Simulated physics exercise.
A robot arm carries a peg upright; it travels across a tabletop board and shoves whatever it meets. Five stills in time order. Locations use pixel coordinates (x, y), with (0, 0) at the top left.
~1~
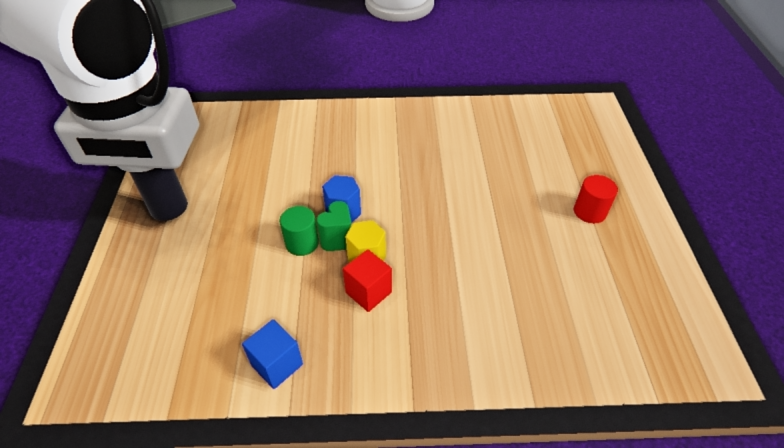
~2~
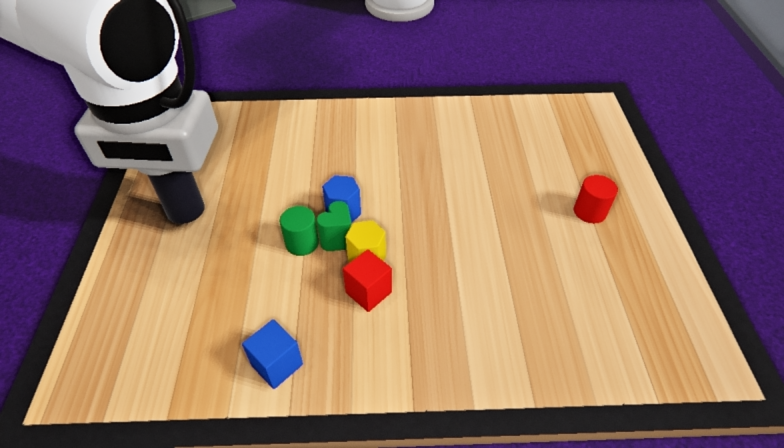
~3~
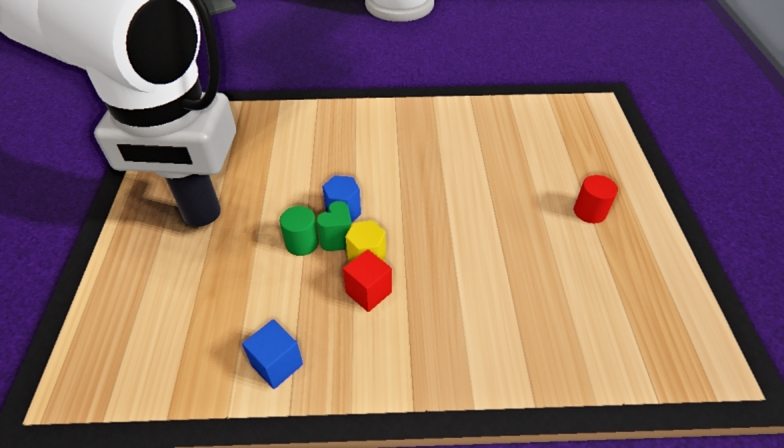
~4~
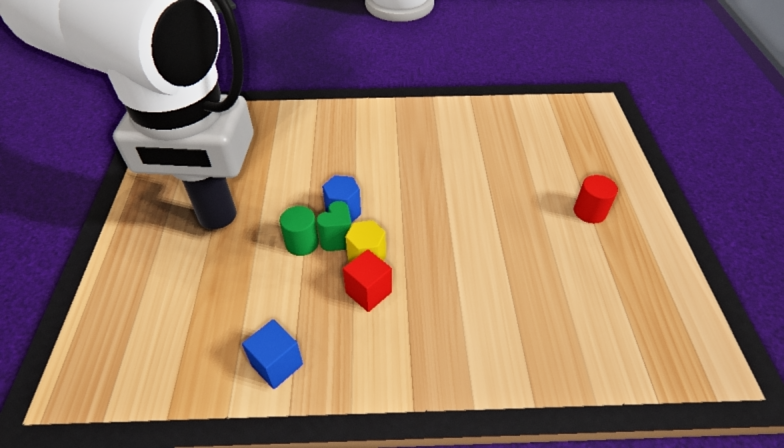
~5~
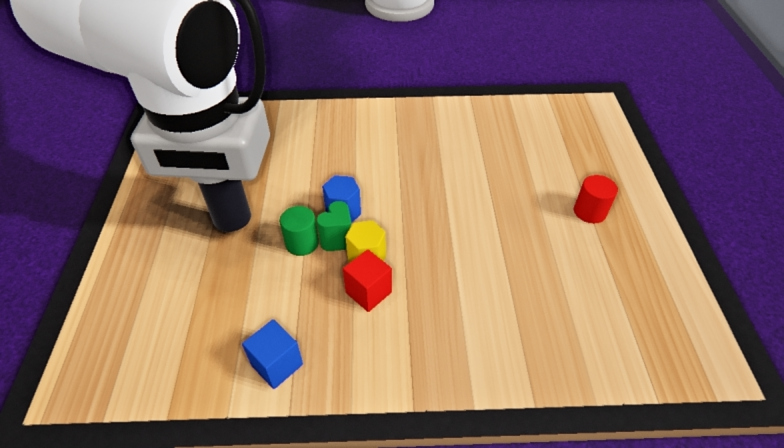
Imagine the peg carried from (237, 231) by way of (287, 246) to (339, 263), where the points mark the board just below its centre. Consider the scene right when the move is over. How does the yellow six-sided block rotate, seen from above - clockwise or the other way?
It makes a clockwise turn.
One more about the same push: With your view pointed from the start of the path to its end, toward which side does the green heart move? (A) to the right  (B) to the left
The answer is B.
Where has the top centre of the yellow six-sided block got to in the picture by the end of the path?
Close to (410, 237).
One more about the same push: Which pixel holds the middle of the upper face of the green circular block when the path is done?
My best guess is (373, 233).
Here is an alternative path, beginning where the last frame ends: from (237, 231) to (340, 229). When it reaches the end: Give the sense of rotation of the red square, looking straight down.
The answer is clockwise.
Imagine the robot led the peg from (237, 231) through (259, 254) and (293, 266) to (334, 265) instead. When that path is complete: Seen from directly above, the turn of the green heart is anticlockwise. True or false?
It is false.
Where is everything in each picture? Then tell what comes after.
Peg's lower end (169, 208); green circular block (297, 218); green heart (335, 214); yellow six-sided block (366, 234); red square (367, 268), in the first frame.
Peg (186, 210); blocks still, in the second frame.
Peg (202, 213); blocks still, in the third frame.
Peg (218, 216); blocks still, in the fourth frame.
Peg (233, 218); green circular block (297, 218); green heart (335, 214); yellow six-sided block (366, 234); red square (367, 268), in the fifth frame.
The first path, step by step. One third of the way, peg (267, 228); green circular block (300, 218).
Two thirds of the way, peg (302, 238); green circular block (337, 229); green heart (360, 212), turned 75° anticlockwise; yellow six-sided block (380, 236), turned 45° clockwise.
At the end, peg (337, 250); green circular block (373, 233); green heart (372, 209), turned 125° anticlockwise; yellow six-sided block (410, 237), turned 65° clockwise; red square still.
